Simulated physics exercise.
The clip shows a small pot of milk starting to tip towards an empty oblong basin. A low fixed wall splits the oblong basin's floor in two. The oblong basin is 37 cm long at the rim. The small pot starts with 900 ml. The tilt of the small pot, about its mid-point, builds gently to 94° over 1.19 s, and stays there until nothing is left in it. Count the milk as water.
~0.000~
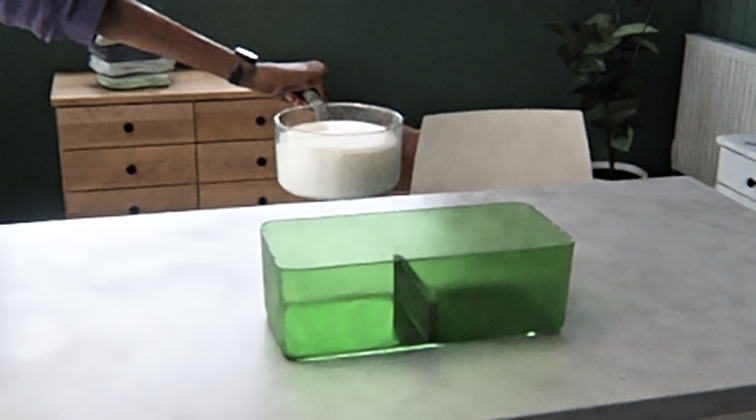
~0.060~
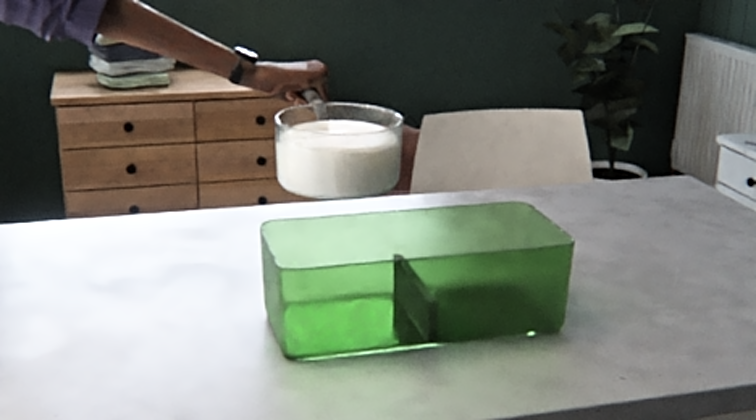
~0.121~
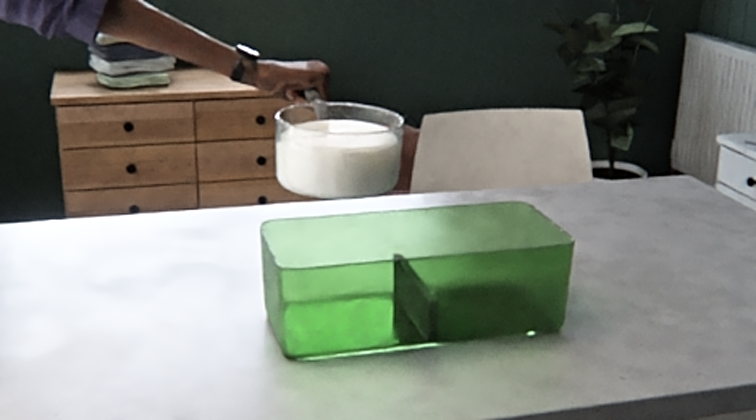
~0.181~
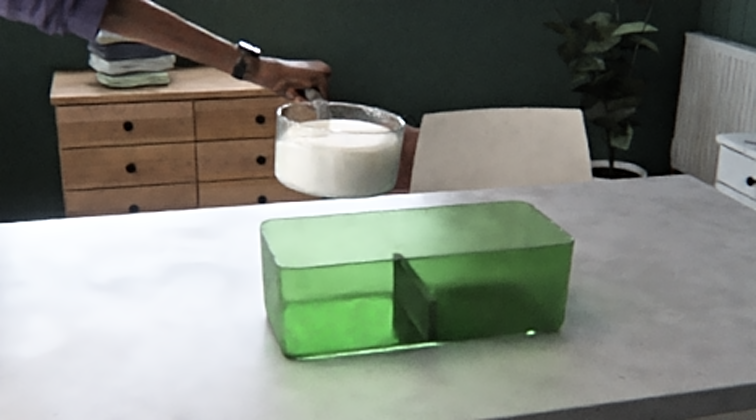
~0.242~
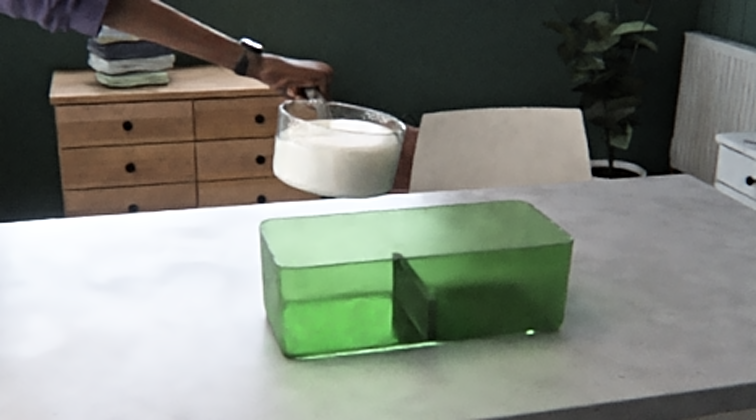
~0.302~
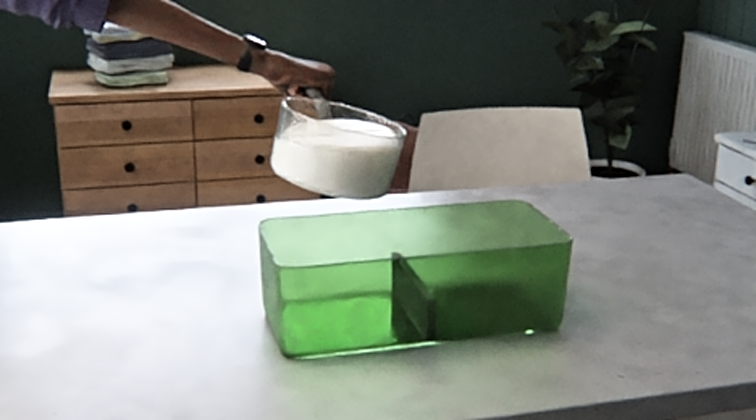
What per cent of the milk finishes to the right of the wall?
The far part has some 81 per cent.
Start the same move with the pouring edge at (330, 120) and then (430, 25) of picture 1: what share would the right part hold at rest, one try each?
First 0, then 95 per cent.
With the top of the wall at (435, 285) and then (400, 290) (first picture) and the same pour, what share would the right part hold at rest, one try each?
First 60, then 90 per cent.
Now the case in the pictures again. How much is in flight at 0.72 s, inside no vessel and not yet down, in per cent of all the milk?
Near 24 in a hundred.
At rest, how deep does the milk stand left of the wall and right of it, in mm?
Left about 6 mm, right about 26 mm.
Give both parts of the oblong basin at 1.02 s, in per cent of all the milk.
Some 4 per cent left and 70 right.
Then, 0.72 s in, the tilt is 62° and 66 per cent is still to pour, 0 is left of the wall and 11 right of it.
Then, 1.02 s in, the tilt is 90° and 18 per cent is still to pour, 4 is left of the wall and 69 right of it.
Then, 1.34 s in, the tilt is 94° and 4 per cent is still to pour, 13 is left of the wall and 81 right of it.
Then, 1.69 s in, the tilt is 94° and 1 per cent is still to pour, 17 is left of the wall and 81 right of it.
Finally, 18 per cent lies left of the wall, 81 right of it and 1 outside.
